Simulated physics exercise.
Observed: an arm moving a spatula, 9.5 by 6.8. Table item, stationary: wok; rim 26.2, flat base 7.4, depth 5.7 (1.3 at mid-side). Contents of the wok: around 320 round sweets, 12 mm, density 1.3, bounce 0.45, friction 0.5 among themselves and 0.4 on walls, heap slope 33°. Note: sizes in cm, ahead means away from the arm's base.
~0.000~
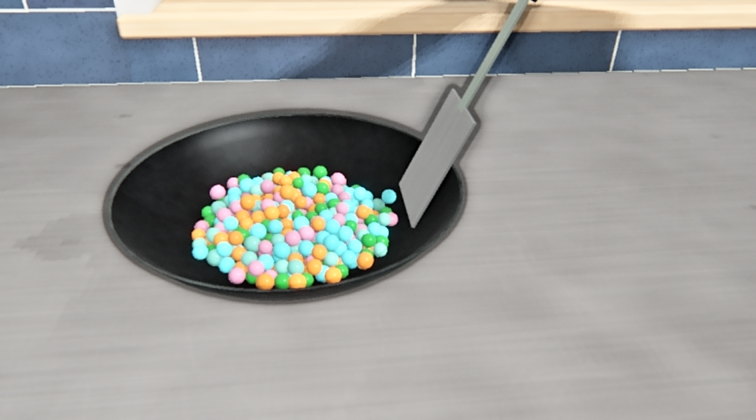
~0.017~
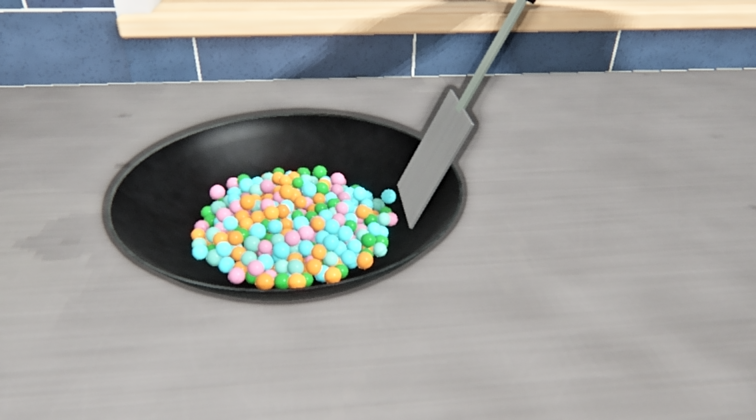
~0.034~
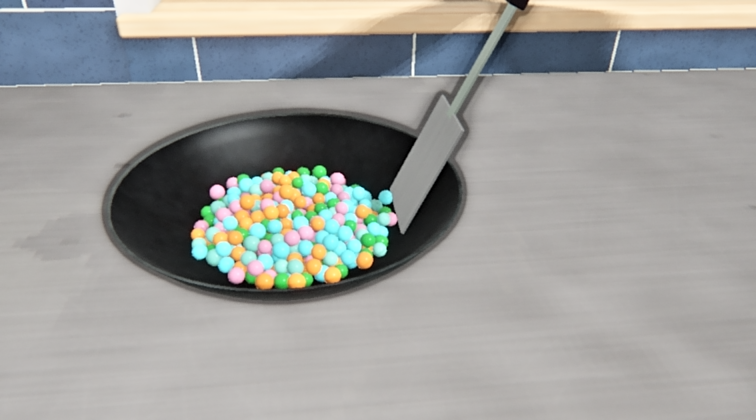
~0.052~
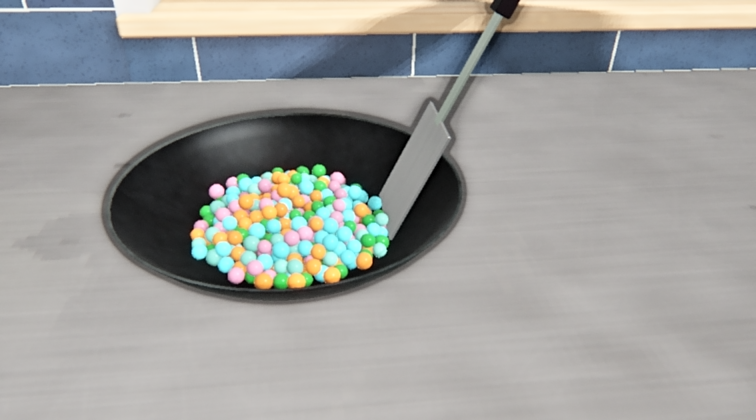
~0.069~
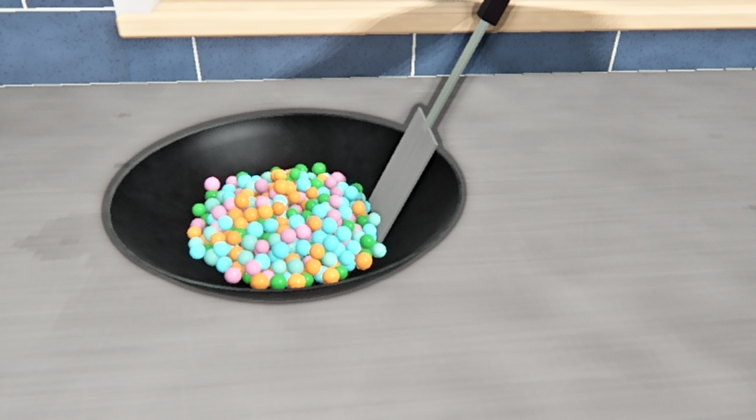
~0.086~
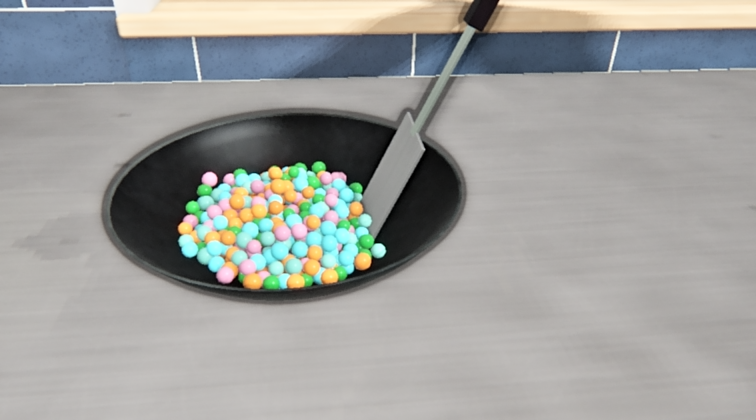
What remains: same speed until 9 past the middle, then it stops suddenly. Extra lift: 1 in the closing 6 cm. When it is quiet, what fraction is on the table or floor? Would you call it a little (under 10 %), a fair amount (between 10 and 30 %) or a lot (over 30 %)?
A fair amount, between 10 and 30 %.
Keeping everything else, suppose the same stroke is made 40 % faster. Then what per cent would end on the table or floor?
Roughly 35 in a hundred.
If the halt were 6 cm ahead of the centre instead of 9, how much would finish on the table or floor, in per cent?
Then roughly 0 percent would finish on the table or floor.
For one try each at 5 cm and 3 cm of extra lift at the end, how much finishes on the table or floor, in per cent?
15 and 15 per cent.
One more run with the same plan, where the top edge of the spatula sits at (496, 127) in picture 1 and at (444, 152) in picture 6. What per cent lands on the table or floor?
I'd put it at roughly 15 per cent.
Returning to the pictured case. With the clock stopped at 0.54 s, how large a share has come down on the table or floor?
Share at that moment: About 20 %.
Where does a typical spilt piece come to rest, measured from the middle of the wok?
Looks like roughly 20 centimetres to me.
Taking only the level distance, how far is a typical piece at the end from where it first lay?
Level distance of around 5 cm.
After 0.19 s, sloping 65°, highest piece 5 above the table; 324 in the wok.
After 0.29 s, sloping 65°, highest piece 7 above the table; 324 in the wok.
After 0.54 s, sloping 65°, highest piece 7 above the table; 256 in the wok, 62 on the table or floor, 6 on the blade or in flight.
After 1.59 s, sloping 65°, highest piece 6 above the table; 255 in the wok, 69 on the table or floor.
In the end, 255 in the wok, 69 on the table or floor. That is 21 % on the table or floor.
